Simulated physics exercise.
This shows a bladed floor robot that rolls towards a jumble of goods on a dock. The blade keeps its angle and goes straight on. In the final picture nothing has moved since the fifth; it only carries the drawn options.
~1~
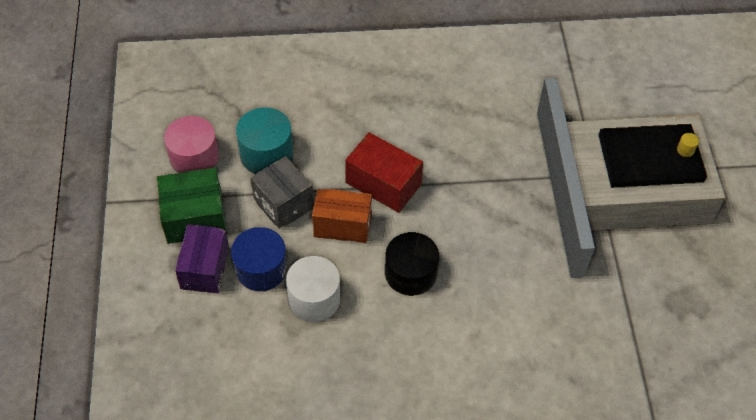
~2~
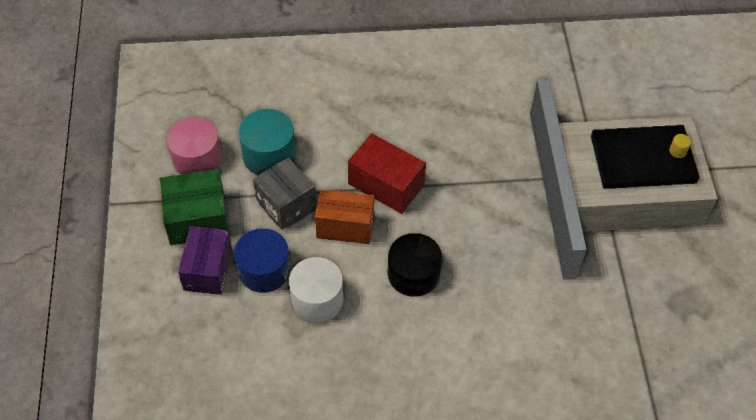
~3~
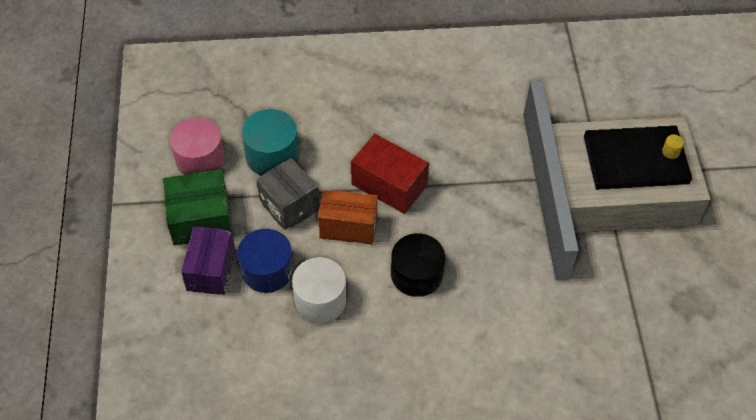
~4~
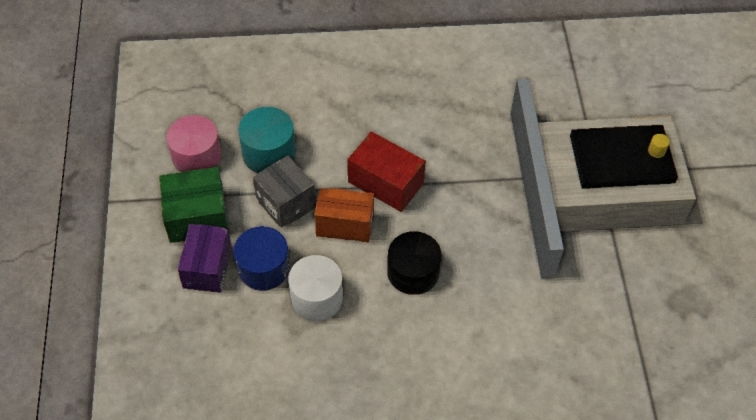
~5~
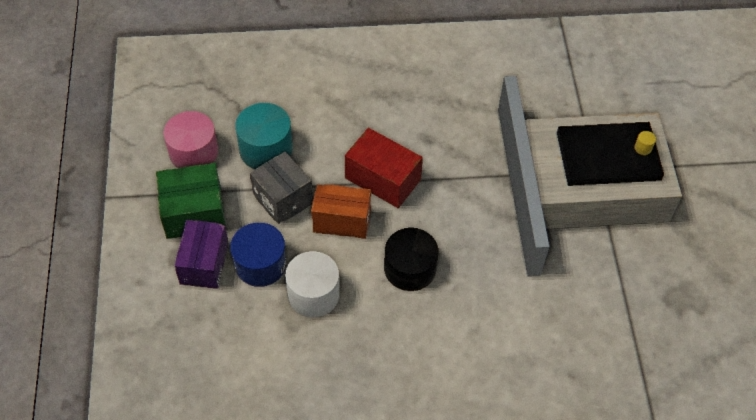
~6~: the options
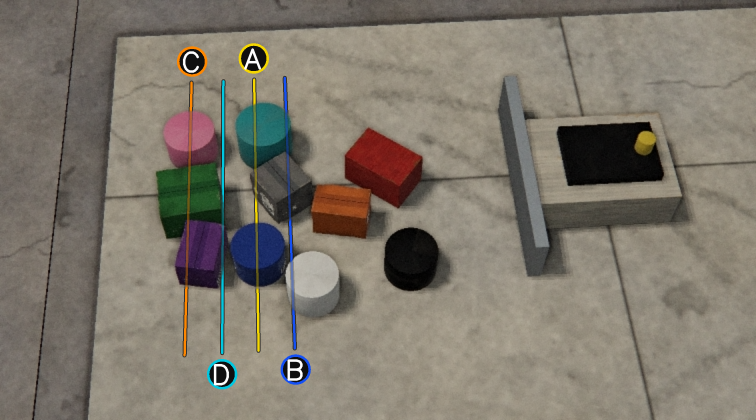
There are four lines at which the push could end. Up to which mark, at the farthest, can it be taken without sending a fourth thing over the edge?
No farther than C.
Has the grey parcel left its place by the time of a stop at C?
Yes.
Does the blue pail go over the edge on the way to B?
By then, no.
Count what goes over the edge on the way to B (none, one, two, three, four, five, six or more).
The count is none.
On the marked copy, A at (256, 204); B at (289, 202); C at (188, 208); D at (223, 206).
Following C. Soon after the start, robot (484, 159); black canister (380, 262); red crate (358, 167).
Later, robot (363, 166); purple box (156, 259); green box (163, 204).
In the end, robot (267, 171); green box over the edge; purple box over the edge; two fallen.
As for the rest, A is within the limit but short; B is within the limit but short; D is within the limit but short.
